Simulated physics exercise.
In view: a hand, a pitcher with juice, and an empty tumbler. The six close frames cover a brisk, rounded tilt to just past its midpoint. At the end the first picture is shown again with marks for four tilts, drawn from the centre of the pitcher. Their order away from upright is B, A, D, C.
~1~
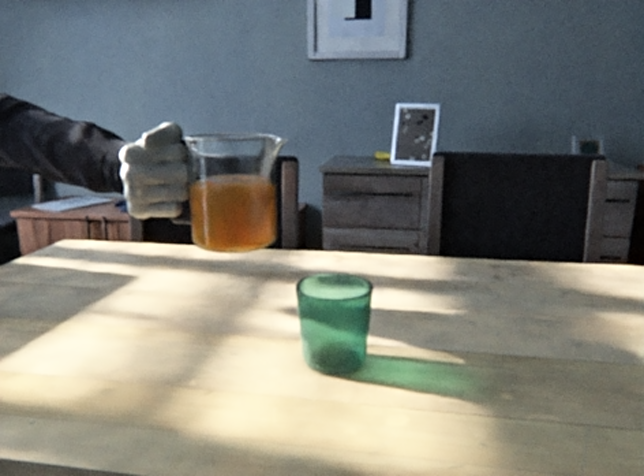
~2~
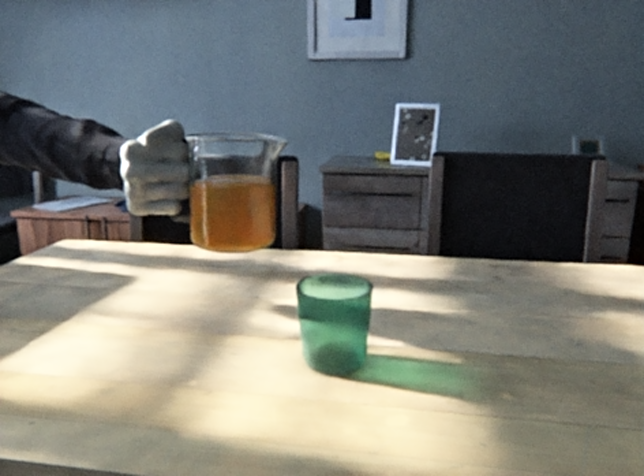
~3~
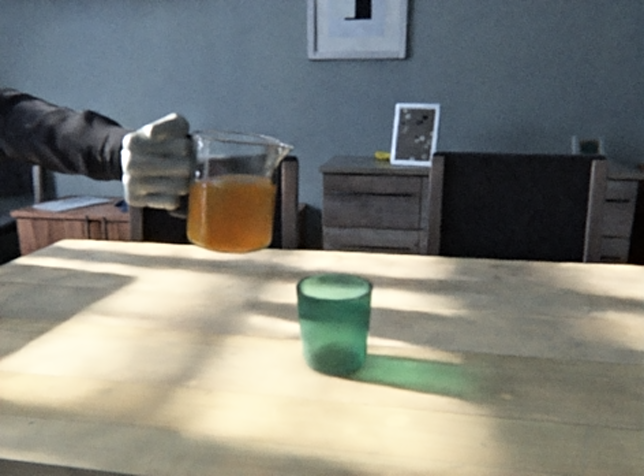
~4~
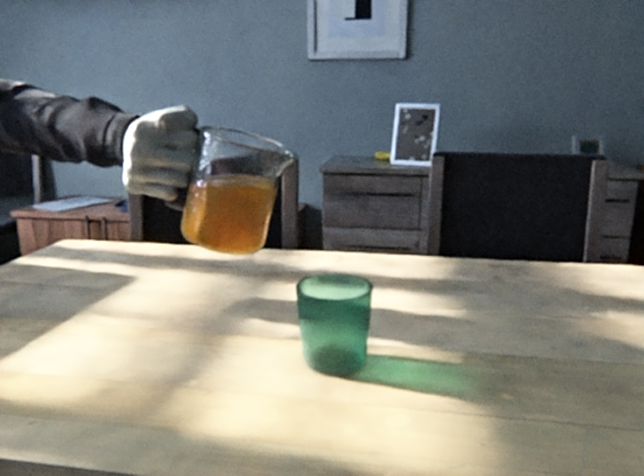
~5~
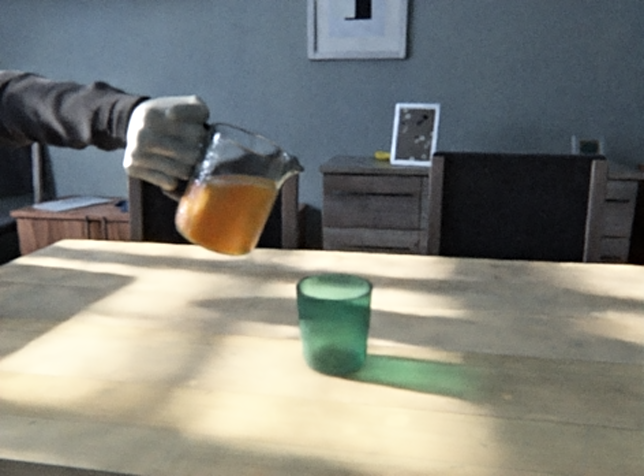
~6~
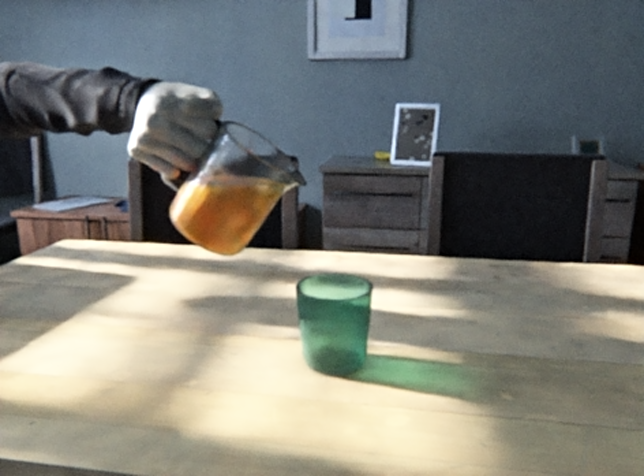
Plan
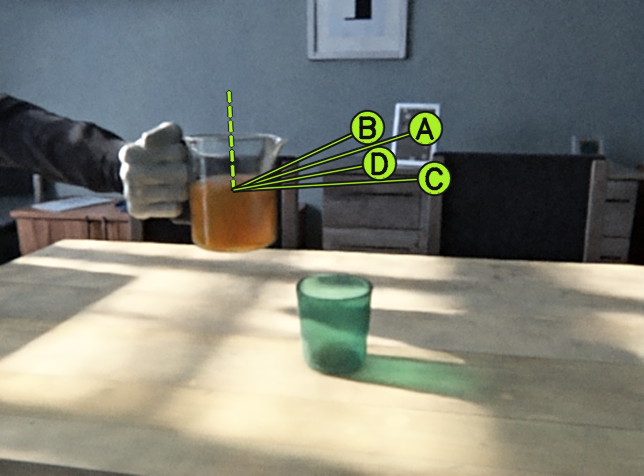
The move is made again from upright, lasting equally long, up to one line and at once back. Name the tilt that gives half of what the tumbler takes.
A works best here.
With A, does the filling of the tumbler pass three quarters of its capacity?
No.
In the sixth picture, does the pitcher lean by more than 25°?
Yes, it does.
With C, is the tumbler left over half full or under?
Over.
On the marked copy, A at (409, 133); B at (352, 134); C at (417, 179); D at (362, 166).
If A is chosen, the tumbler ends with about 50 % of what it can hold.
If B is chosen, the tumbler ends with about 34 % of what it can hold.
If C is chosen, the tumbler ends with about 75 % of what it can hold; 6 % of the juice is spilt.
If D is chosen, the tumbler ends with about 66 % of what it can hold.
